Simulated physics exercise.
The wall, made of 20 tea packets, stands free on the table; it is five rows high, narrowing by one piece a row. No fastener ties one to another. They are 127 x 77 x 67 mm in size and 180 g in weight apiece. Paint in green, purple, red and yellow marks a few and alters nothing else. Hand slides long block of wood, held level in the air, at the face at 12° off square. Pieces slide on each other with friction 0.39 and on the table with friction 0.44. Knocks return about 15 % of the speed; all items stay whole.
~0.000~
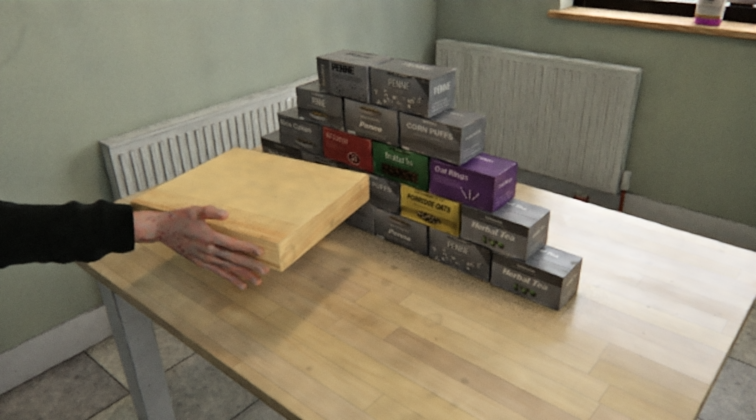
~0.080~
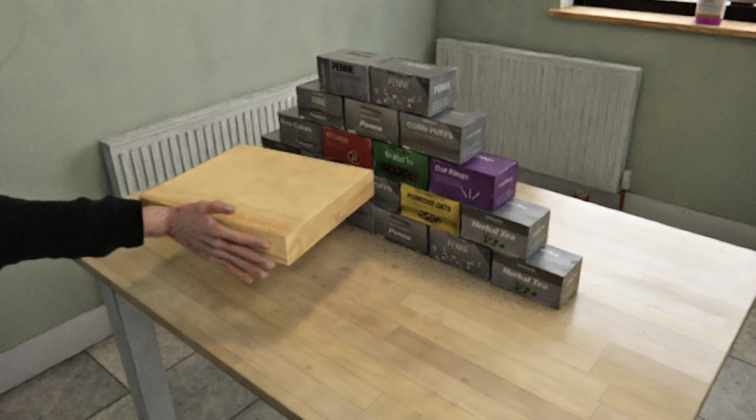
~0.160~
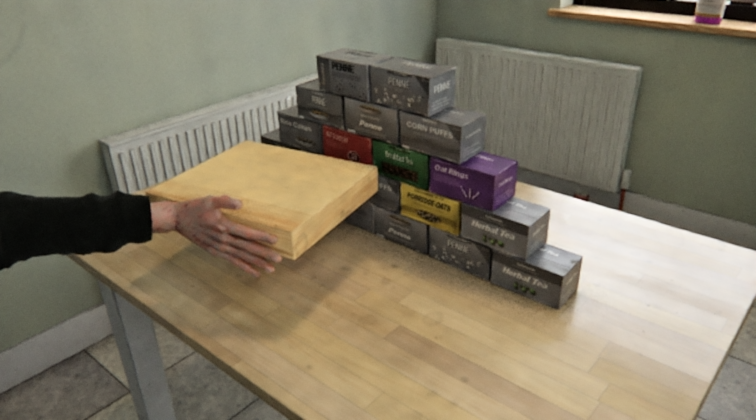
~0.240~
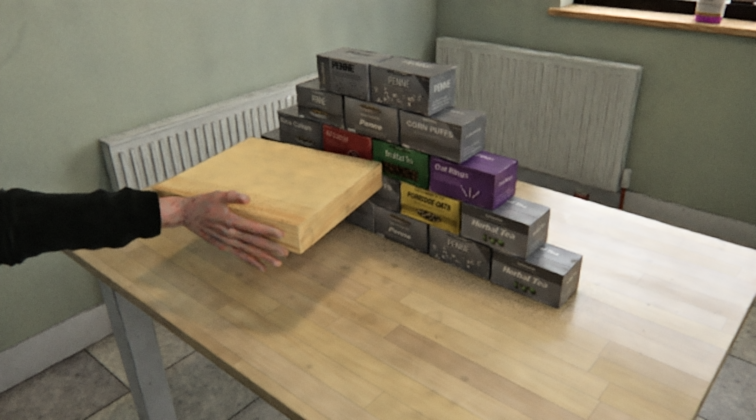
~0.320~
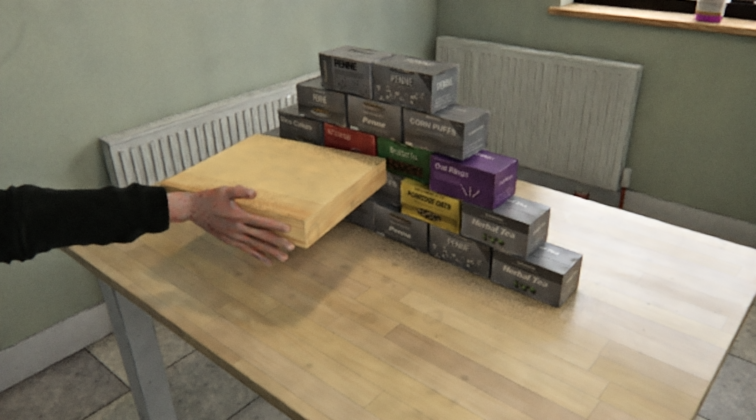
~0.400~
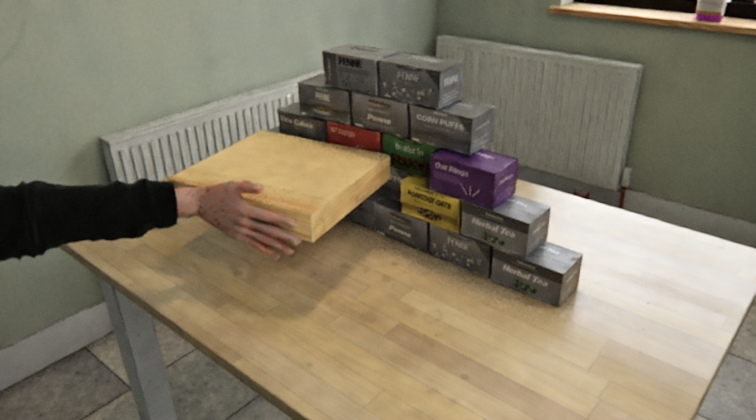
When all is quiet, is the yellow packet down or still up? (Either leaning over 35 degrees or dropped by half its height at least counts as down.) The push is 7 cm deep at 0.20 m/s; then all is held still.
The yellow packet remains up.
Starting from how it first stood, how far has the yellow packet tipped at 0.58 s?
It sits at about 0 degrees.
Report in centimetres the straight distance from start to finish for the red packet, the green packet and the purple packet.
Red 30, green 28, purple 0.
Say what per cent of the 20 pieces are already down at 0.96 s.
55 per cent.
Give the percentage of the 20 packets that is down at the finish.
Near 55 per cent.
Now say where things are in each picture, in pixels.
In the first frame (places mark the middle of the side facing us), block in hand (362, 190) 50 mm short of touching; yellow packet (428, 210); purple packet (460, 186); green packet (399, 166); nothing disturbed.
Block in hand (367, 186) 34 mm short of touching; yellow packet (428, 210), in the second frame.
Block in hand (372, 182) 18 mm short of touching; yellow packet (428, 209), in the third frame.
Block in hand (376, 177) 2 mm short of touching; yellow packet (428, 208), in the fourth frame.
Block in hand (380, 173) 14 mm in; yellow packet (428, 207); green packet (404, 160) shifted 14 mm; 7 disturbed, none down, in the fifth frame.
Block in hand (385, 169) 30 mm in; yellow packet (428, 207); green packet (410, 156) shifted 32 mm; red packet (353, 143) shifted 18 mm; 9 disturbed, none down, in the sixth frame.
After 0.58 s, none of the 20 packets down, 12 disturbed; yellow packet unmoved; red packet leaning 10°.
After 0.76 s, 10 of the 20 packets down; yellow packet unmoved; green packet leaning 39°, 40 mm lower.
After 0.96 s, 11 of the 20 packets down; yellow packet unmoved; red packet on its side.
By the end (1.6 s), 11 of the 20 packets down; yellow packet unmoved; red packet on its side; green packet on its side. As the last picture would show them, middles, yellow packet near (441, 199), red packet near (425, 153).
